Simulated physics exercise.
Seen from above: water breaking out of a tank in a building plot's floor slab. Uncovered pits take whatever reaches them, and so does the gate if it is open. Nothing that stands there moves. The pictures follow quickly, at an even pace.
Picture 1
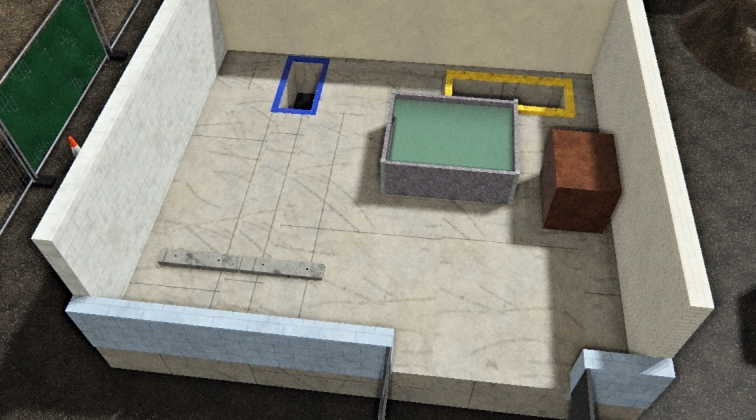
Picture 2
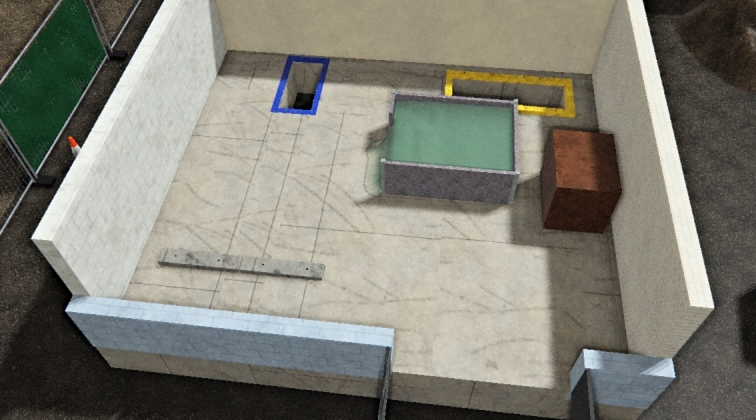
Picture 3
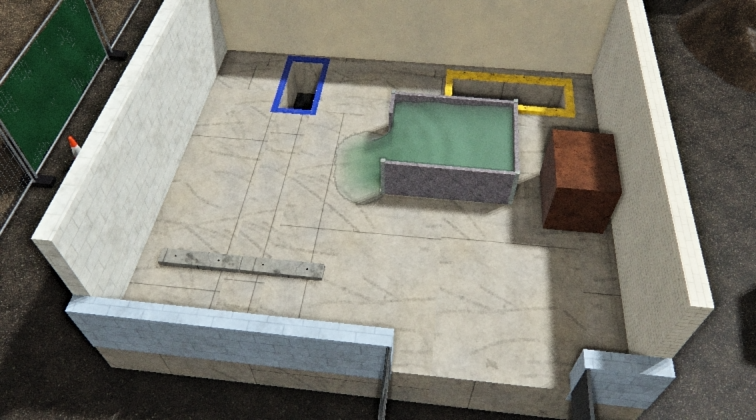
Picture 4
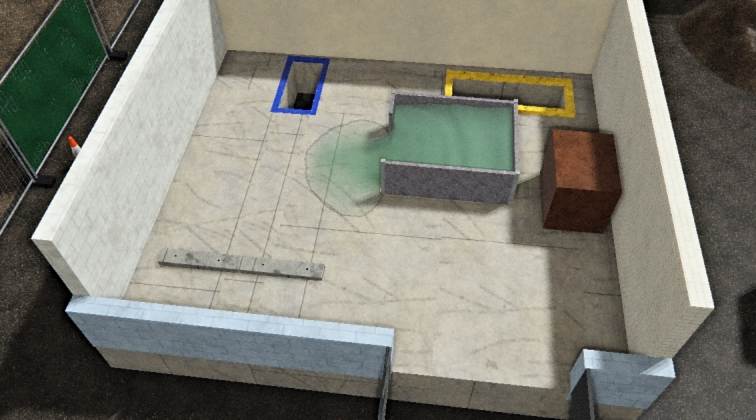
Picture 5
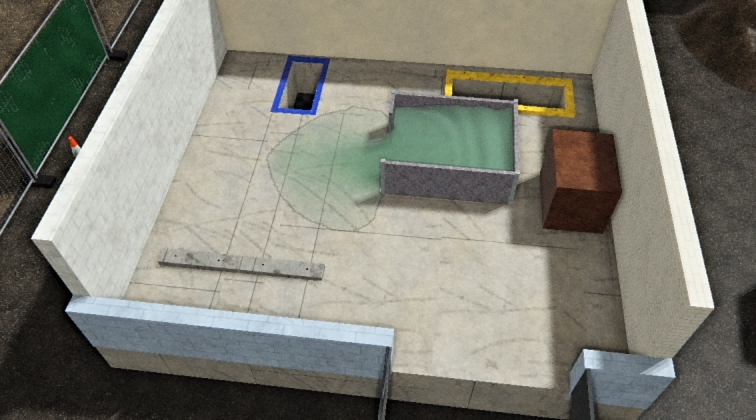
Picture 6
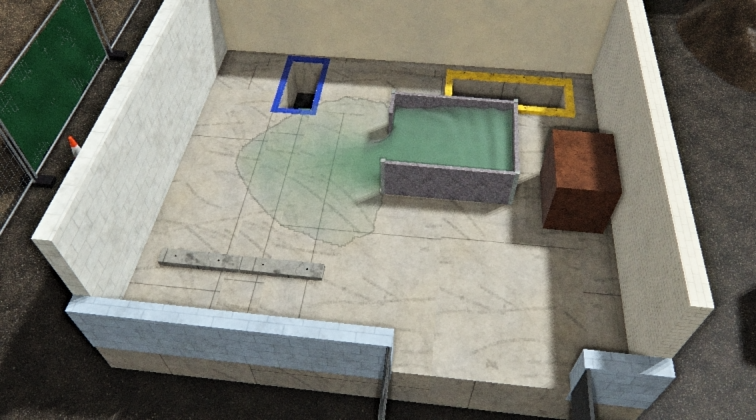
We see an open tank of green water on a walled concrete slab, beside a rusty brown block; its left side opens and water pours out, spreading leftward across the floor in a widening, thinning pool below the blue-edged opening.
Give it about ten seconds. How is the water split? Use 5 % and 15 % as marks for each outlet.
One by one: The gate takes under 5 %; the blue pit takes over 15 %; the yellow pit takes under 5 %.
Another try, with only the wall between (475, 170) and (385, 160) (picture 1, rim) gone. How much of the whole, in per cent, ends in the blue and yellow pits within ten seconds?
Parts in a hundred: Blue 6, yellow 0.
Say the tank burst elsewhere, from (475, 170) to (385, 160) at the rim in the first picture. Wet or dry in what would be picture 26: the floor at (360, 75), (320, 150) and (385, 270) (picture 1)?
In that order: No water, clear, covered.
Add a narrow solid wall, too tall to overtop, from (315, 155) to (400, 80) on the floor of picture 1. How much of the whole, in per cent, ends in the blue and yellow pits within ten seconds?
Per cent: Blue 20, yellow 0.
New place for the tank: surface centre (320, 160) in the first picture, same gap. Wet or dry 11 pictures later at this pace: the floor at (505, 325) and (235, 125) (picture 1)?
As listed: No water, flooded.
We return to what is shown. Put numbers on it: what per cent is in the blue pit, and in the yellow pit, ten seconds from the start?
Roughly 30 per cent, then 0 per cent.
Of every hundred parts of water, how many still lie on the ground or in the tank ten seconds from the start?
About 68 per cent.
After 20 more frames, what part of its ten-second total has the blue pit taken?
Some 15 per cent.
A moment on, water covers 30 % of the floor; the gate 0 %, the blue pit 1 %, the yellow pit 0 %.
Next, water covers 35 % of the floor; the gate 0 %, the blue pit 2 %, the yellow pit 0 %.
Then, water covers 40 % of the floor; the gate 0 %, the blue pit 5 %, the yellow pit 0 %.
Later, water covers 60 % of the floor; the gate 0 %, the blue pit 15 %, the yellow pit 0 %.
In the end, water covers 75 % of the floor; the gate 2 %, the blue pit 30 %, the yellow pit 0 %.
